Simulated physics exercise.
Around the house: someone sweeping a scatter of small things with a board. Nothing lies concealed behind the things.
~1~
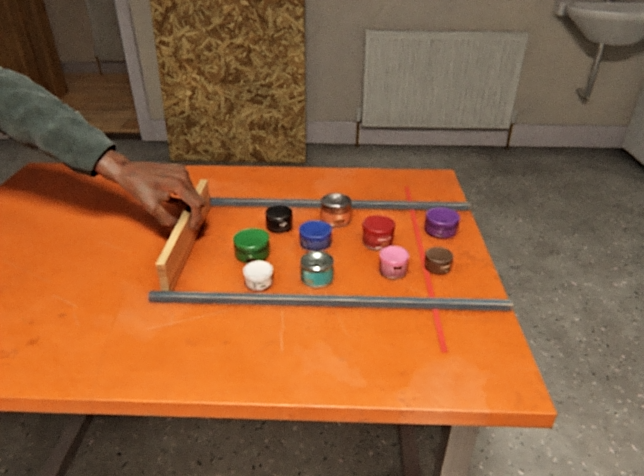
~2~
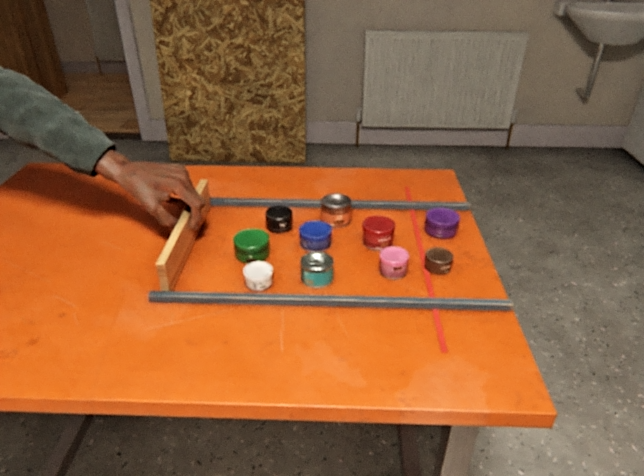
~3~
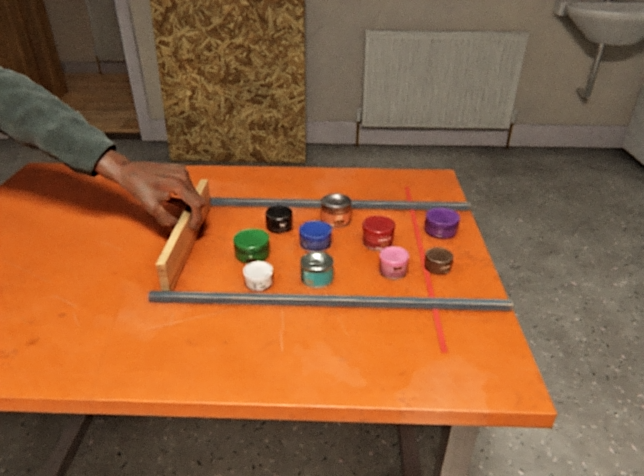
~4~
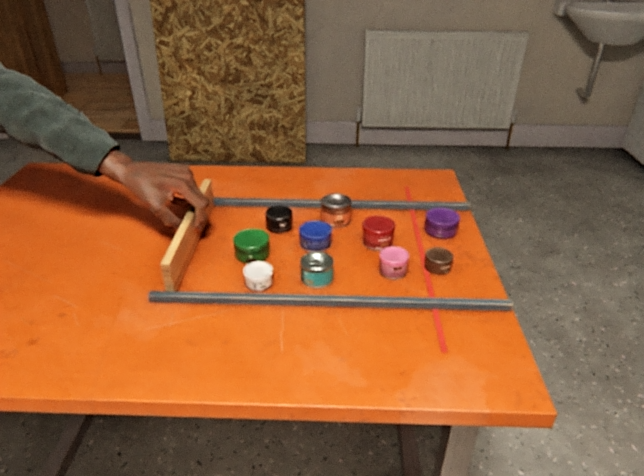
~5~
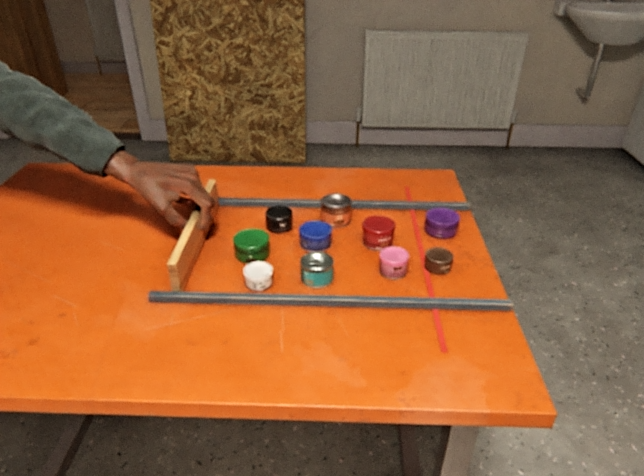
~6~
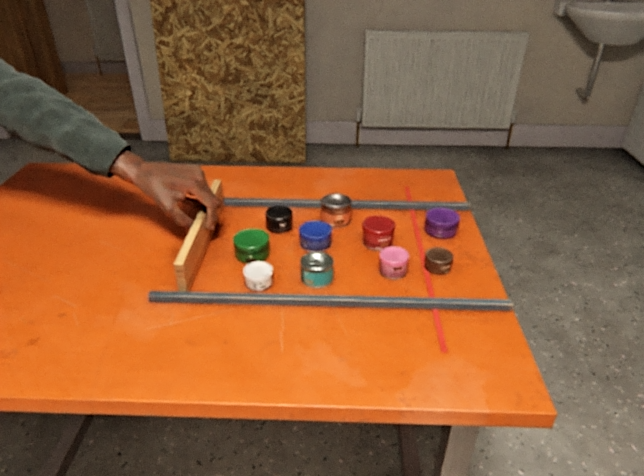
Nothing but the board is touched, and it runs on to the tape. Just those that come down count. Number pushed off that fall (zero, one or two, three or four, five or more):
The edge claims one or two.
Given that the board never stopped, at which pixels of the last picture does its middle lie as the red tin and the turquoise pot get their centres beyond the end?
First one: Around (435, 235). Other one: Around (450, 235).
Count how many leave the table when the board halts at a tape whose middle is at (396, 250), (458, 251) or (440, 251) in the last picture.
0, 5, 2.
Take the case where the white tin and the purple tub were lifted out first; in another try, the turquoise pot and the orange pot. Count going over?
That gives 0 for the first pair taken away and 0 for the second.
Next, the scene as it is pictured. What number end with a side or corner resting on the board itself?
That makes 5.
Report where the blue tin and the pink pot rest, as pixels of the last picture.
First object: (438, 241); second object: (478, 261).
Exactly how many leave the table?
Count of fallen: 1.
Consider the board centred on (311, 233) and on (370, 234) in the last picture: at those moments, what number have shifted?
Tally at point one: 6; at point two: 9.
Soon after, none off yet; purple tub at rest near (442, 223); brown tub at rest near (439, 261); pink pot at rest near (394, 263).
By the end, the number that fall off is one or two; fallen, brown tub.
